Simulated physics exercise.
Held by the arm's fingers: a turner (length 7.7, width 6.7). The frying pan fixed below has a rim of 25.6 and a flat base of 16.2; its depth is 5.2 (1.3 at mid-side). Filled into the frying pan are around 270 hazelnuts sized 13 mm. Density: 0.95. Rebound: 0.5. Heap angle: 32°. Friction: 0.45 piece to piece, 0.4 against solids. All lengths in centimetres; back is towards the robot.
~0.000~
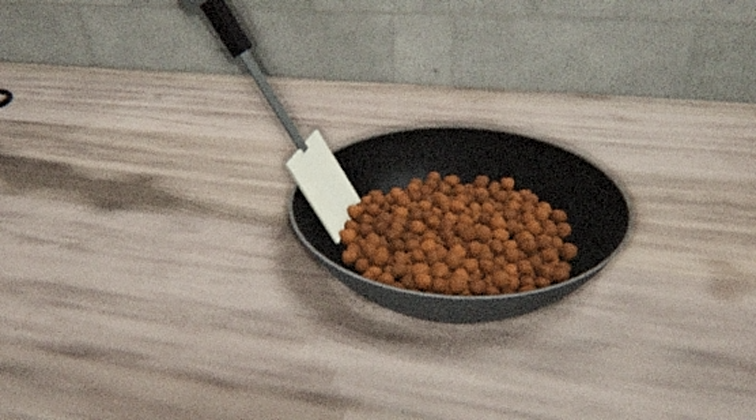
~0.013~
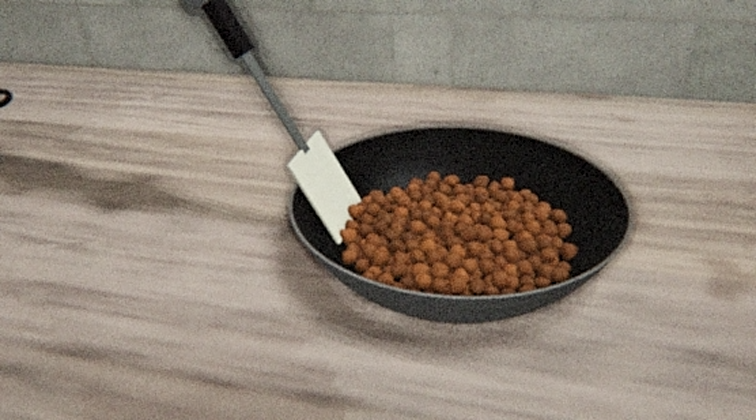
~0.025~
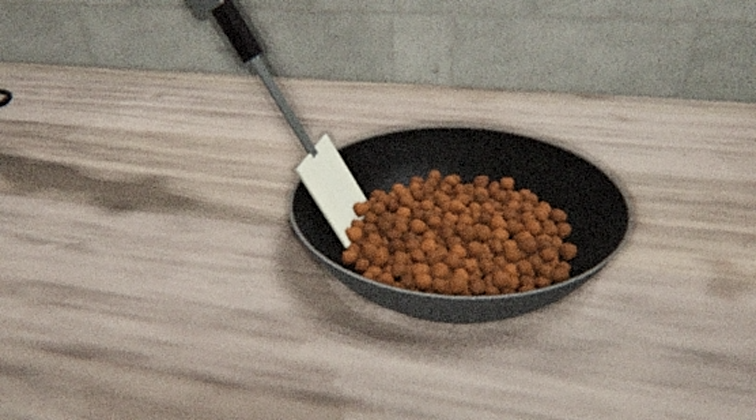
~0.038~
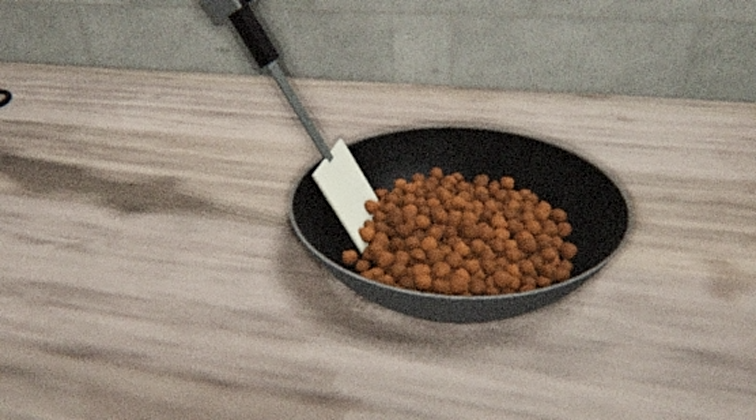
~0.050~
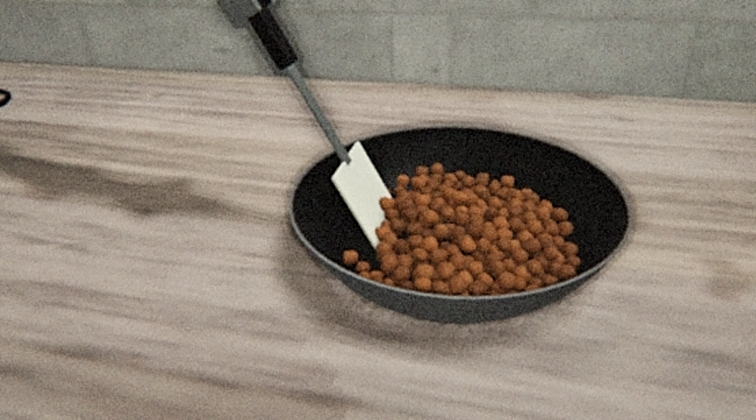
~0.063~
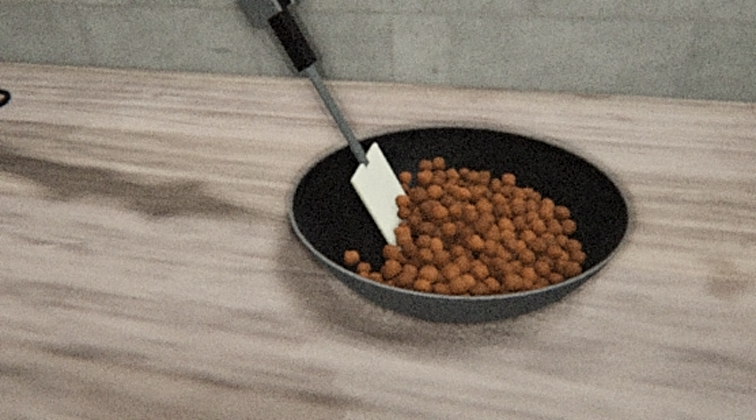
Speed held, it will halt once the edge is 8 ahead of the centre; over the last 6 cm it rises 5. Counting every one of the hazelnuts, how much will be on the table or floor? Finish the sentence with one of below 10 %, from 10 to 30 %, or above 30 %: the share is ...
The share is from 10 to 30 %.
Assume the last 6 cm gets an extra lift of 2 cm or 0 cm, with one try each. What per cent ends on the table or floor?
Roughly 20 % and then 15 %.
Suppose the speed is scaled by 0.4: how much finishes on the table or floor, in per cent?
I'd put it at about 0 per cent.
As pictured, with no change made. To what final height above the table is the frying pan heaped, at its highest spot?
Near 4.5 centimetres high.
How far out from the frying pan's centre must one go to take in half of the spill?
About 58 centimetres.
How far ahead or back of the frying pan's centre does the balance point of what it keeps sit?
About 3.5 centimetres ahead.
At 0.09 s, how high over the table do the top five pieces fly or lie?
About 6 cm.
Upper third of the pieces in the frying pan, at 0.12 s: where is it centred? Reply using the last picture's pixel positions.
It is centred at roughly (510, 219).
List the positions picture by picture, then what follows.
The turner top edge at (302, 146), sloping 62°; upper third of the load around (455, 224), from x 345 to 570, top at y 180; 269 in the frying pan, in the first picture.
The turner top edge at (304, 147), sloping 62°; upper third of the load around (455, 224), from x 345 to 570, top at y 180, in the second picture.
The turner top edge at (312, 151), sloping 62°; upper third of the load around (451, 223), from x 350 to 570, top at y 180, in the third picture.
The turner top edge at (328, 156), sloping 62°; upper third of the load around (450, 219), from x 350 to 570, top at y 175, in the fourth picture.
The turner top edge at (346, 159), sloping 62°; upper third of the load around (448, 216), from x 350 to 575, top at y 170, in the fifth picture.
The turner top edge at (364, 161), sloping 62°; upper third of the load around (449, 213), from x 350 to 580, top at y 165; 269 in the frying pan, in the sixth picture.
After 0.09 s, sloping 62°, highest piece 6 above the table; 269 in the frying pan.
After 0.12 s, sloping 62°, highest piece 7 above the table; 269 in the frying pan.
After 0.34 s, sloping 62°, highest piece 10 above the table; 225 in the frying pan, 24 on the table or floor, 20 on the blade or in flight.
After 1.39 s, sloping 62°, highest piece 4 above the table; 225 in the frying pan, 44 on the table or floor.
In the end, 225 in the frying pan, 44 on the table or floor. That is 16 % on the table or floor.
